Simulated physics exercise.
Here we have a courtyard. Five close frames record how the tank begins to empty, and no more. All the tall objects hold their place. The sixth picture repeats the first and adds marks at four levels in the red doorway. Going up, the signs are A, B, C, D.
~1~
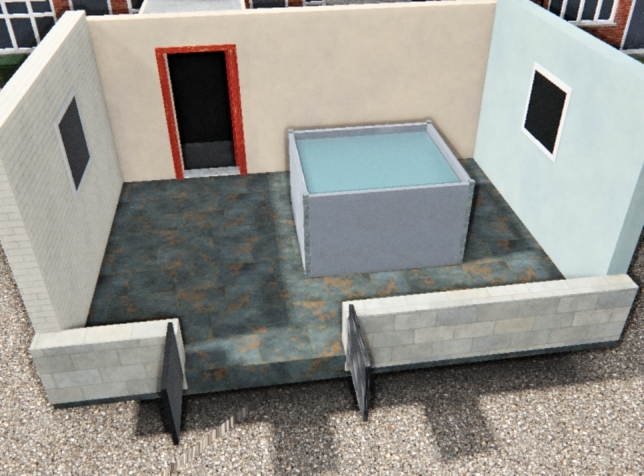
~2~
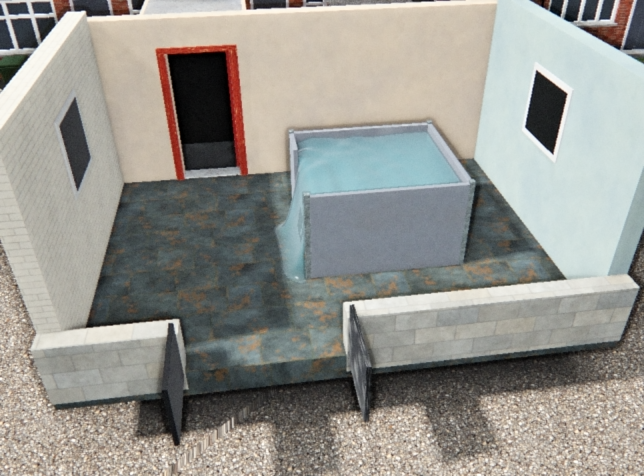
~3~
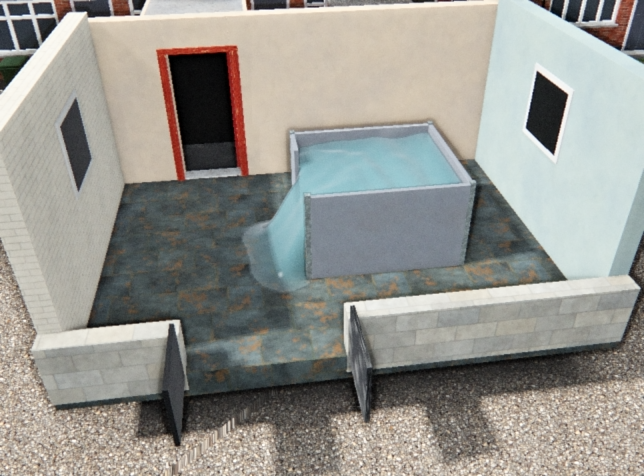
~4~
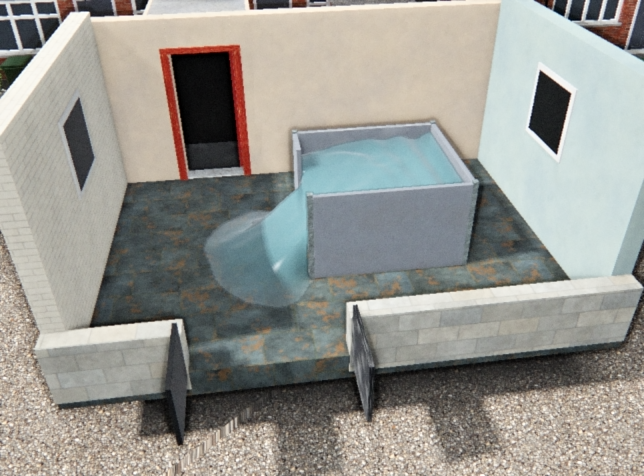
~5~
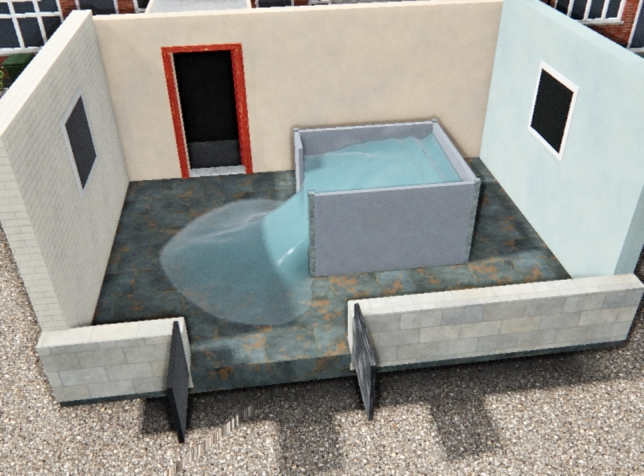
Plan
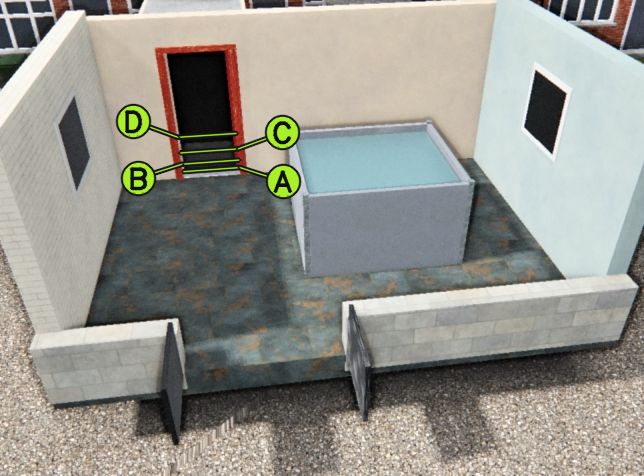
Water pours from the left side of a grey tank and spreads across the courtyard floor.
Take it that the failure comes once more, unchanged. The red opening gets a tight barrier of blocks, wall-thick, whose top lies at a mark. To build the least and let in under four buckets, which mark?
I would pick height B.
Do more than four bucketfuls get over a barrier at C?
No, that is safe.
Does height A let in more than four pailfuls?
Yes, that goes wrong.
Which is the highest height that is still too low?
That is height A.
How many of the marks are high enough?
Three.
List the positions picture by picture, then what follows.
In the first picture, water in the tank at rest, its middle at (374, 161); foot of the red doorway at (212, 176); open gate at (261, 306).
In the second picture, front seen at (298, 277), 2 % of the ground wet.
In the third picture, front seen at (255, 227), 5 % of the ground wet.
In the fourth picture, front seen at (210, 245), 10 % of the ground wet.
In the fifth picture, front seen at (166, 252), 19 % of the ground wet.
On the marked copy, A at (211, 169); B at (210, 162); C at (209, 150); D at (207, 135); from the bottom up A, B, C, D.
If A is chosen, about 11 bucketfuls get in.
If B is chosen, a splash gets over, under a bucket.
If C is chosen, nothing gets over.
If D is chosen, nothing gets over.
